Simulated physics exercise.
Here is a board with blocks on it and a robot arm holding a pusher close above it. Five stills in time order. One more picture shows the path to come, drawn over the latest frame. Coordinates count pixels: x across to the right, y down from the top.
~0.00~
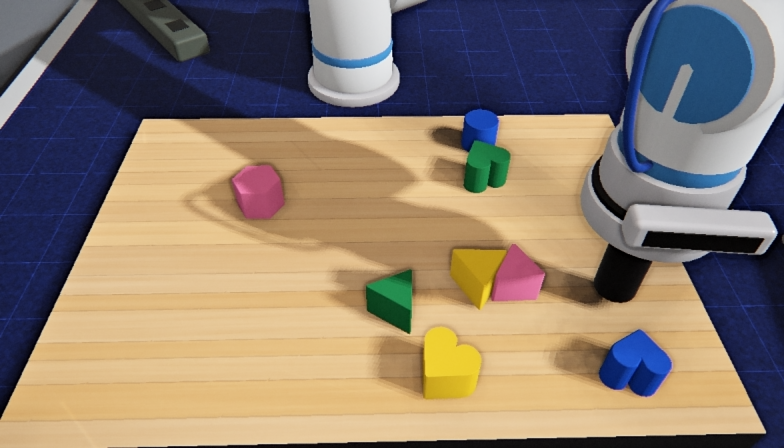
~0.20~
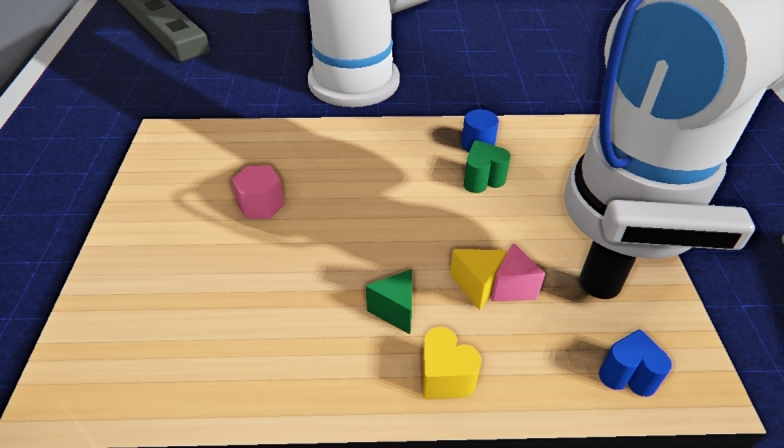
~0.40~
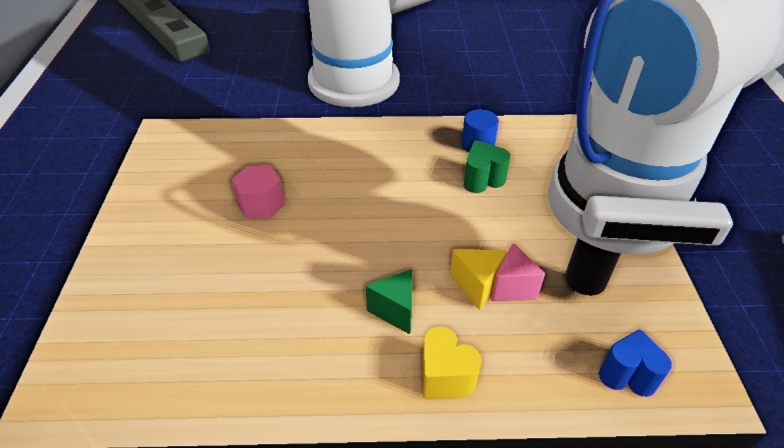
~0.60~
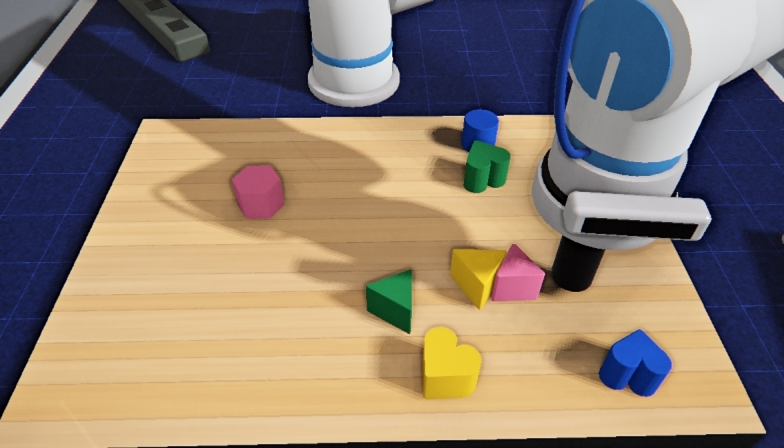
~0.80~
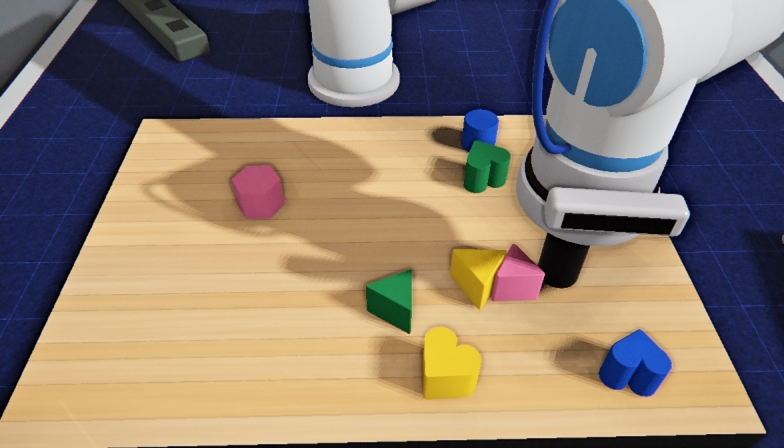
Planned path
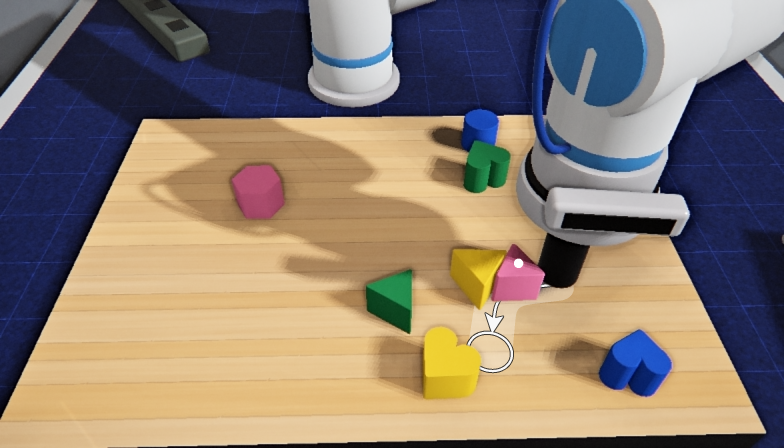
On a wooden board, a white robot arm slides its black pusher slowly left beside a pink block, the blocks staying still.
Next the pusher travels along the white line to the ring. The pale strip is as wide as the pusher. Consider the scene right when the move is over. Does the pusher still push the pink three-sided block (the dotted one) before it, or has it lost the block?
I predict the pusher has moved past it.
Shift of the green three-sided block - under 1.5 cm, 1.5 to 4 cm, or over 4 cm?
It will fall in the lowest band, under 1.5 cm.
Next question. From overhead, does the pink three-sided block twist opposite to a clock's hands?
Short answer: No.
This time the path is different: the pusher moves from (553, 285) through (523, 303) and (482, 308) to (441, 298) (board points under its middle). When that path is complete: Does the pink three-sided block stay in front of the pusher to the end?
The answer is yes.
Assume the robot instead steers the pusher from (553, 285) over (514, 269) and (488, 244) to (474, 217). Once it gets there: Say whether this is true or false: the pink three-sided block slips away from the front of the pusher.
That is true.
The drawn path runs from (553, 285) through (514, 290) and (494, 315) to (490, 351); the dot is on the pink three-sided block.
The first path, step by step. One third of the way, pusher (516, 279); yellow three-sided block (450, 256), turned 15° clockwise; pink three-sided block (483, 267), turned 20° clockwise.
Two thirds of the way, pusher (497, 304); yellow three-sided block (440, 255), turned 30° clockwise; pink three-sided block (463, 279), turned 50° clockwise.
At the end, pusher (492, 340); green three-sided block not moved; yellow heart not moved; yellow three-sided block (440, 255), turned 30° clockwise; pink three-sided block (463, 279), turned 50° clockwise.
